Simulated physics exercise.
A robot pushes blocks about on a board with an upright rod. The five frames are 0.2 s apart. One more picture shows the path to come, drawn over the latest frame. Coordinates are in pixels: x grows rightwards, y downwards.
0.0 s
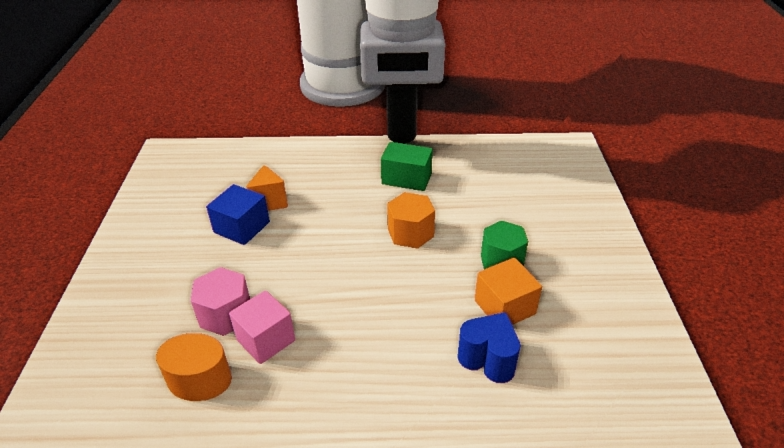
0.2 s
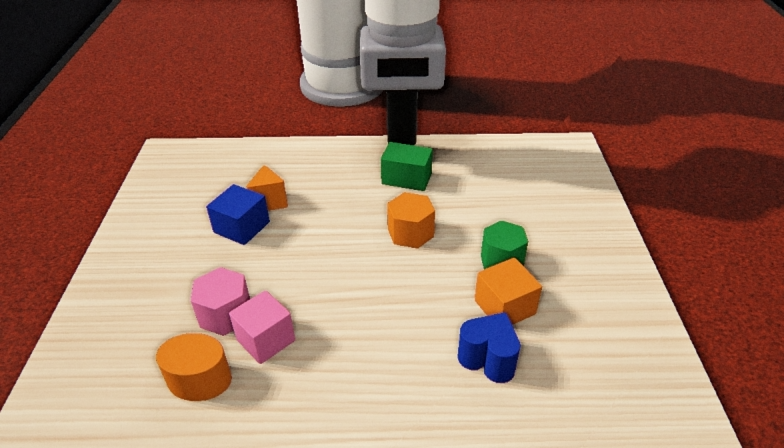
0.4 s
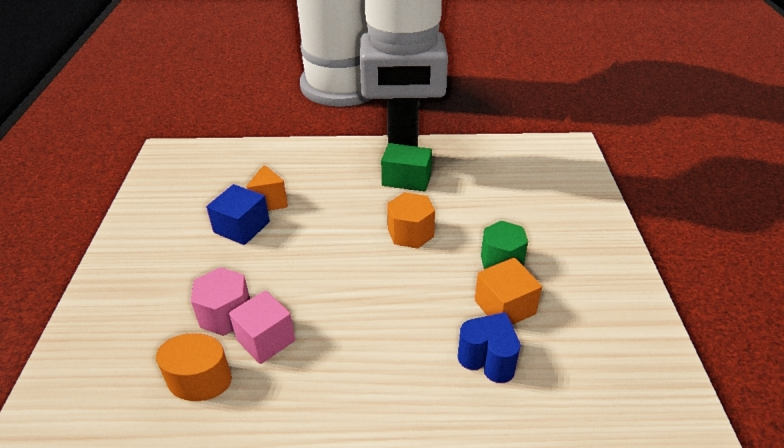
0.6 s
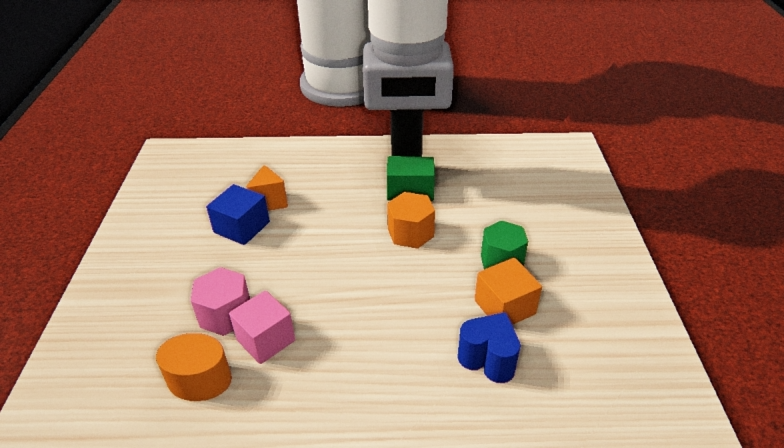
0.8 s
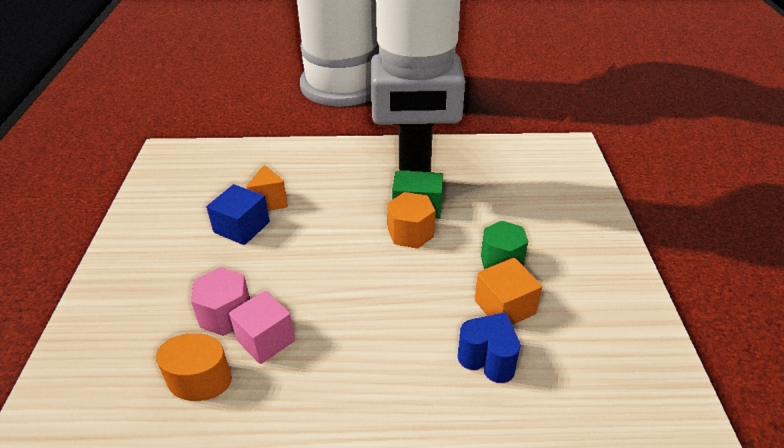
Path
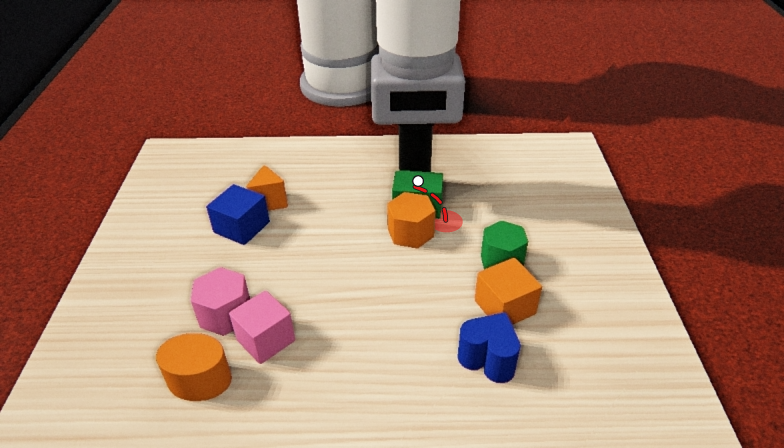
In the video, a robot arm with a black upright rod moves toward a green block at the far edge of a wooden board, then pushes it a short way nearer and slightly right, beside an orange hexagon that stays put.
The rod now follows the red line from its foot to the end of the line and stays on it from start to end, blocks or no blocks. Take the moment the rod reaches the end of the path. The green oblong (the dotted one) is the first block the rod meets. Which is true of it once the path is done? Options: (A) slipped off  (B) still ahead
Answer: B.
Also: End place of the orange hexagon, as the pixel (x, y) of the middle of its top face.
The spot you're after is about (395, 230) in the image.
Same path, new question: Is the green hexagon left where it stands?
Yes, I think so.
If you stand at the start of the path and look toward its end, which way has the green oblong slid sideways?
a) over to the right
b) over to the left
The correct letter is a.
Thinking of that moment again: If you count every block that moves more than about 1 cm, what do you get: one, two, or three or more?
Looking at the path, I think two of the blocks end up more than 1 cm away.
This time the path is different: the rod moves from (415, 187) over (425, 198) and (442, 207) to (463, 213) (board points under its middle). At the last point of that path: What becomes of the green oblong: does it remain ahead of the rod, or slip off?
Shed along the way.
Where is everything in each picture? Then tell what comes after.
Lower end of the rod at (402, 137), tops of blocks, orange hexagon at (411, 206), green oblong at (407, 153), green hexagon at (506, 235), in the first picture.
Rod at (402, 143), blocks as before, in the second picture.
Rod at (403, 151), blocks as before, in the third picture.
Rod at (407, 163), green oblong at (411, 165), in the fourth picture.
Rod at (415, 177), orange hexagon at (411, 206), green oblong at (418, 181), green hexagon at (506, 235), in the fifth picture.
The drawn path runs from (415, 187) via (432, 195) and (443, 207), ending at (446, 221); the dot is on the green oblong.
The first path, step by step. Halfway along, rod at (439, 191); orange hexagon at (408, 215), turned 15° clockwise; green oblong at (428, 194), turned 25° clockwise.
At the end, rod at (446, 211); orange hexagon at (395, 230), turned 35° clockwise; green oblong at (427, 214), turned 45° clockwise; green hexagon not moved.
